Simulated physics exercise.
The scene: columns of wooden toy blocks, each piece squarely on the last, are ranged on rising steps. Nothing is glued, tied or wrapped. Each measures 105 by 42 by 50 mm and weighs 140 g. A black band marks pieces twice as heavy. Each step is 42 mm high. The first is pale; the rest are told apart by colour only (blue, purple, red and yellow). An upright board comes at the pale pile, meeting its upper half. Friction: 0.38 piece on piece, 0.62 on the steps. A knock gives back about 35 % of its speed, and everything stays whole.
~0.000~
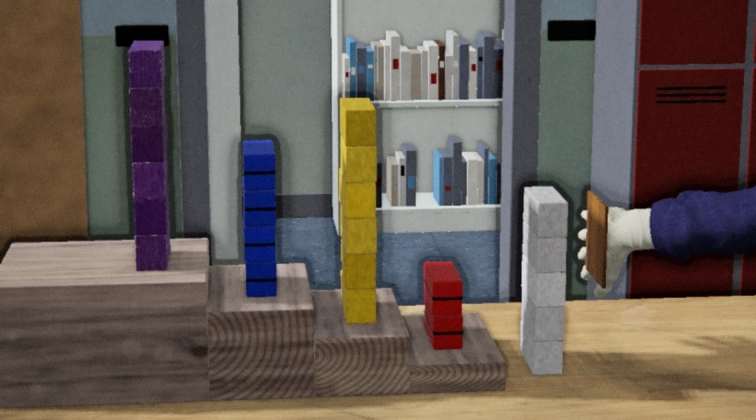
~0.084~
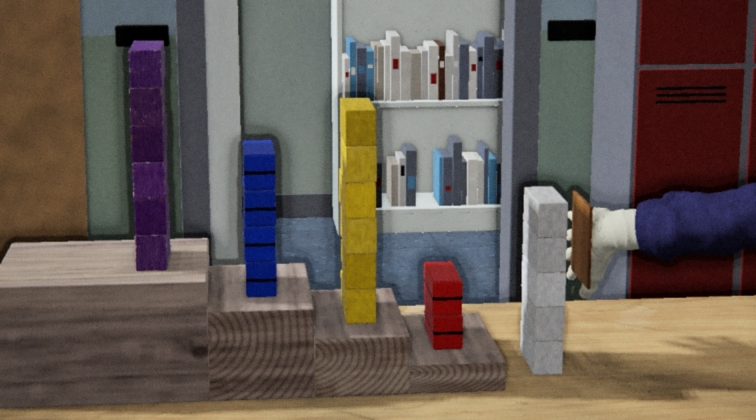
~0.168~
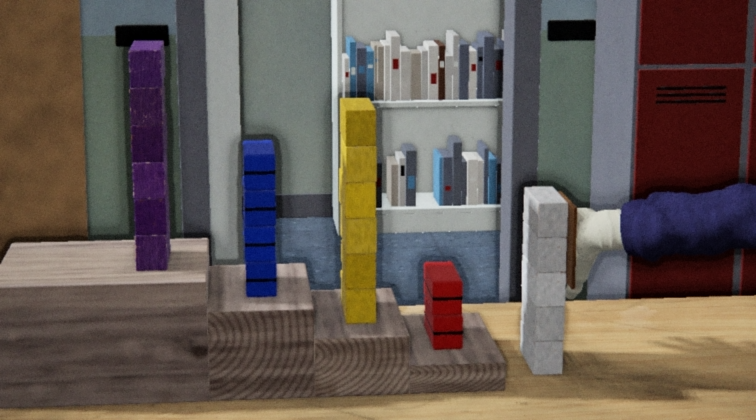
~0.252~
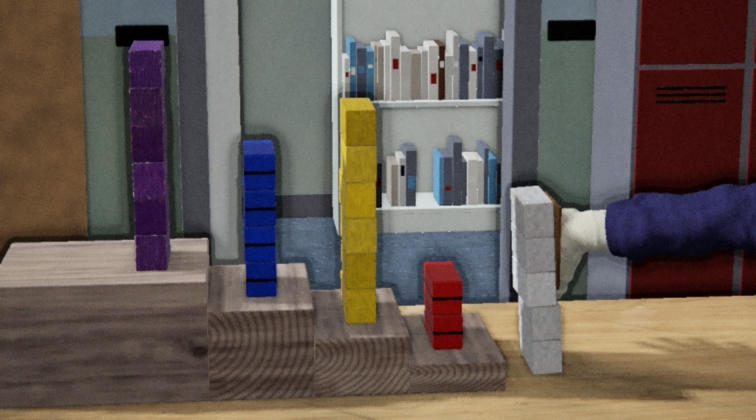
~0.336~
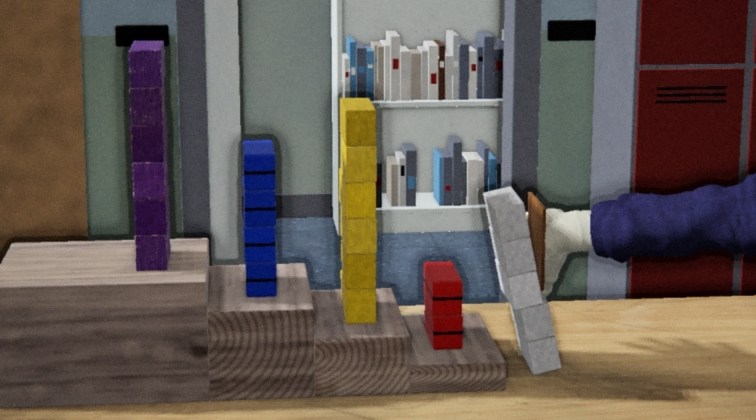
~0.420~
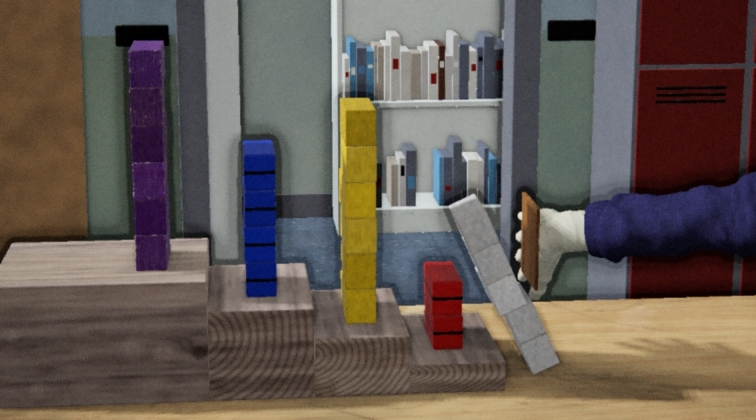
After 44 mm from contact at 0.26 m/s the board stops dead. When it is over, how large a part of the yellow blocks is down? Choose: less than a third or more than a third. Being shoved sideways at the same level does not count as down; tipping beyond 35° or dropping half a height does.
Fewer than one in three of them.
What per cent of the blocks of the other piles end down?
Roughly 5 per cent of them.
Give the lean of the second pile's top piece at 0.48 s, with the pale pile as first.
About 0°.
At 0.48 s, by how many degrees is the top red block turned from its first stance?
About 0°.
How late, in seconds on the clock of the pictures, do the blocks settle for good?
Near 1.0 s.
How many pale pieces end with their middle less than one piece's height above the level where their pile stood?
The count is 1.
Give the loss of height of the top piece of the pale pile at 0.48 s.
About 4 cm.
By 0.48 s, 4 of the pale pile down; none of the 6 yellow blocks down (0 of 18 in all colours); top yellow block unmoved.
By 0.52 s, 5 of the pale pile down; none of the 6 yellow blocks down (0 of 18 in all colours); top yellow block unmoved; top red block moved 10 mm.
By 0.66 s, 5 of the pale pile down; none of the 6 yellow blocks down (1 of 18 in all colours); top yellow block unmoved; top red block tilted 42°.
When it is over (1.4 s), 5 of the pale pile down; none of the 6 yellow blocks down (1 of 18 in all colours); top yellow block moved 5 mm; top red block tilted 55°, 17 mm lower. That is 0 per cent. In pixels of the last frame, middles, top yellow block near (354, 122), top red block near (410, 301).
